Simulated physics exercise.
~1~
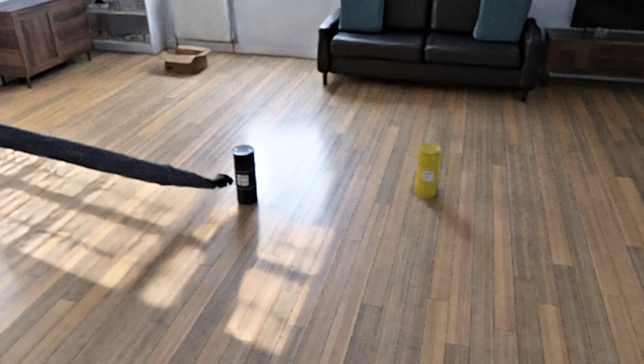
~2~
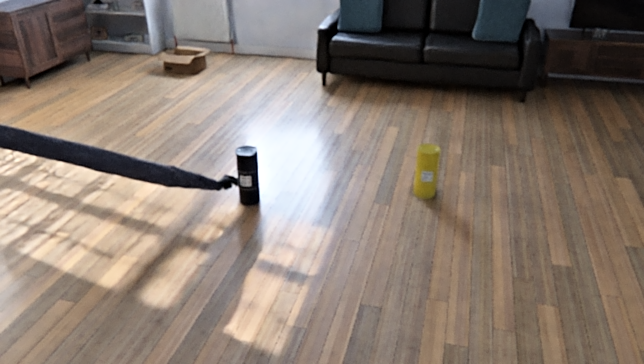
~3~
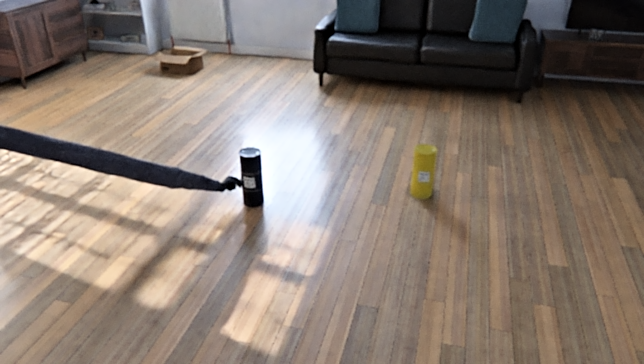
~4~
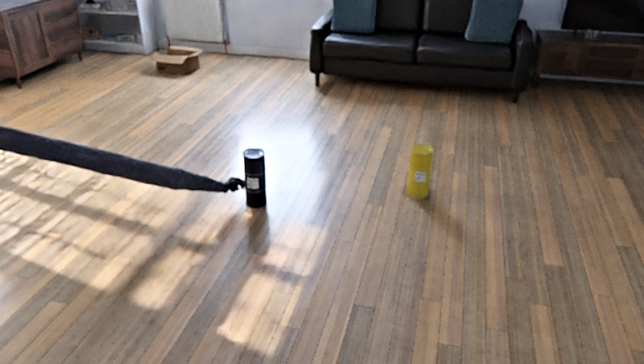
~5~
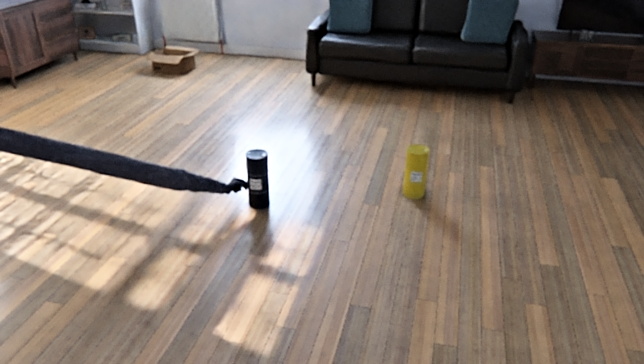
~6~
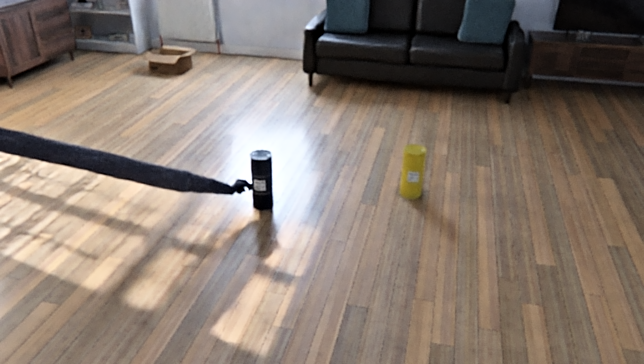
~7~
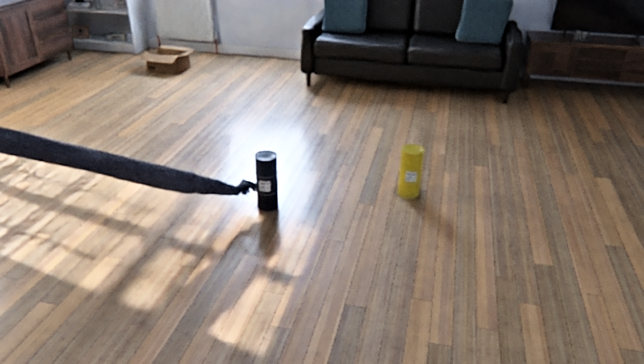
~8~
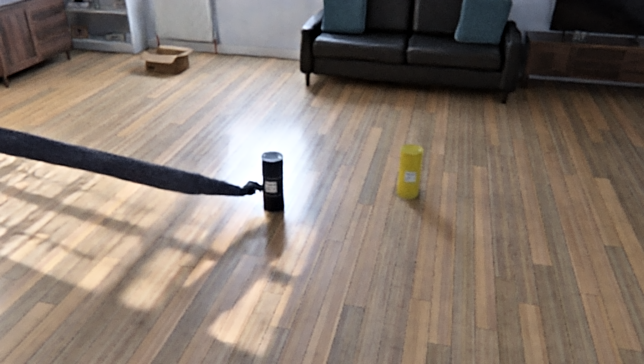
A dark arm slowly pushes the upright black canister rightward toward the still yellow canister.
